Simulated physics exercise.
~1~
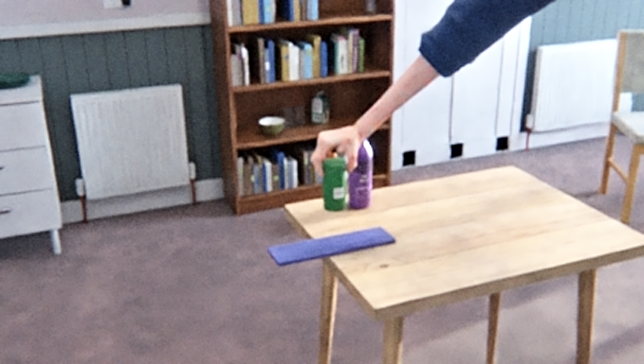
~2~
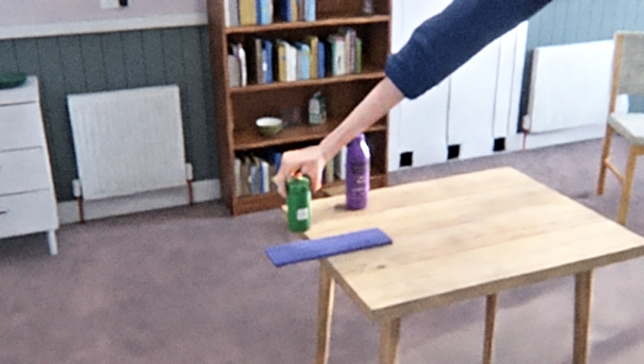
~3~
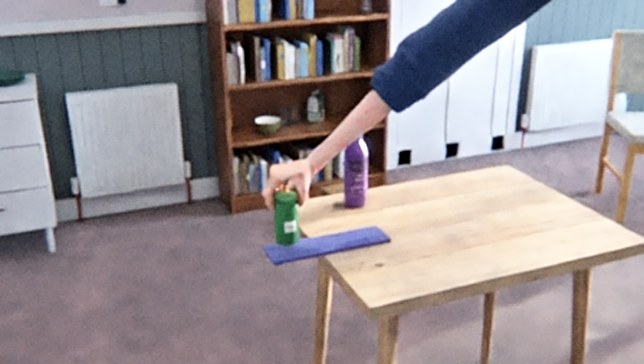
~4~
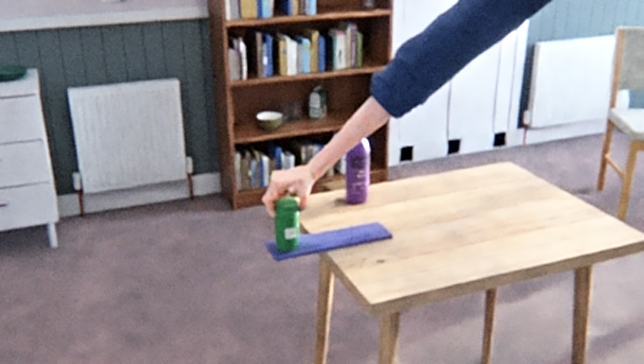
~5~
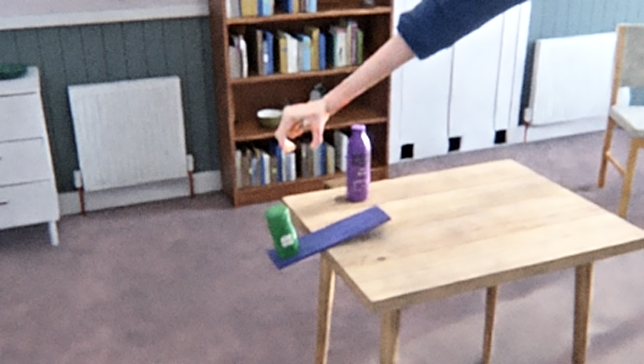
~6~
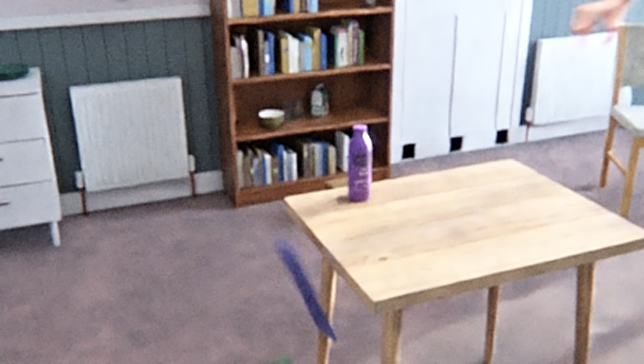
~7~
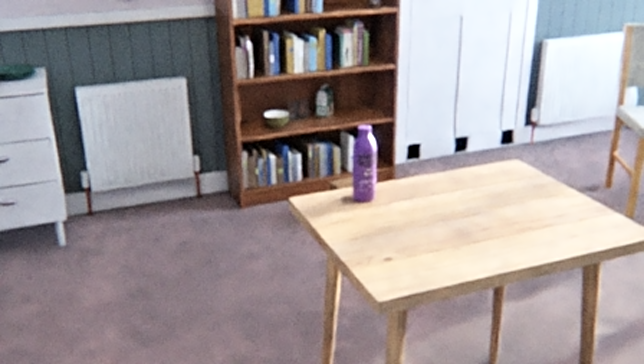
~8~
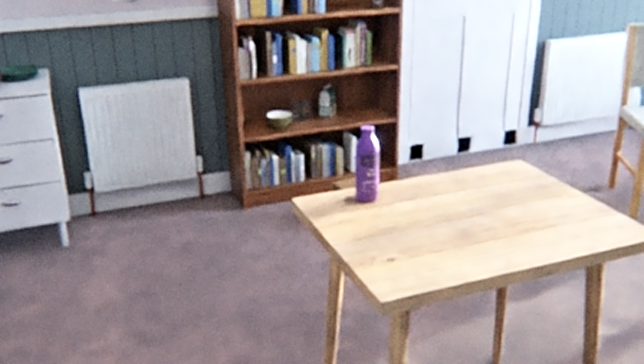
In a room with a bookcase and white radiators, a blue plank juts out over the left edge of a wooden table, with a purple bottle standing near the corner. A hand grips a green jar beside the bottle, carries it to the left and lowers it upright onto the plank's overhanging end. The fingers let go and the arm draws back as the plank tilts and the jar leans. Both drop off the edge, the plank swinging steeply as it falls. They pass out of sight, leaving only the purple bottle standing on the table.
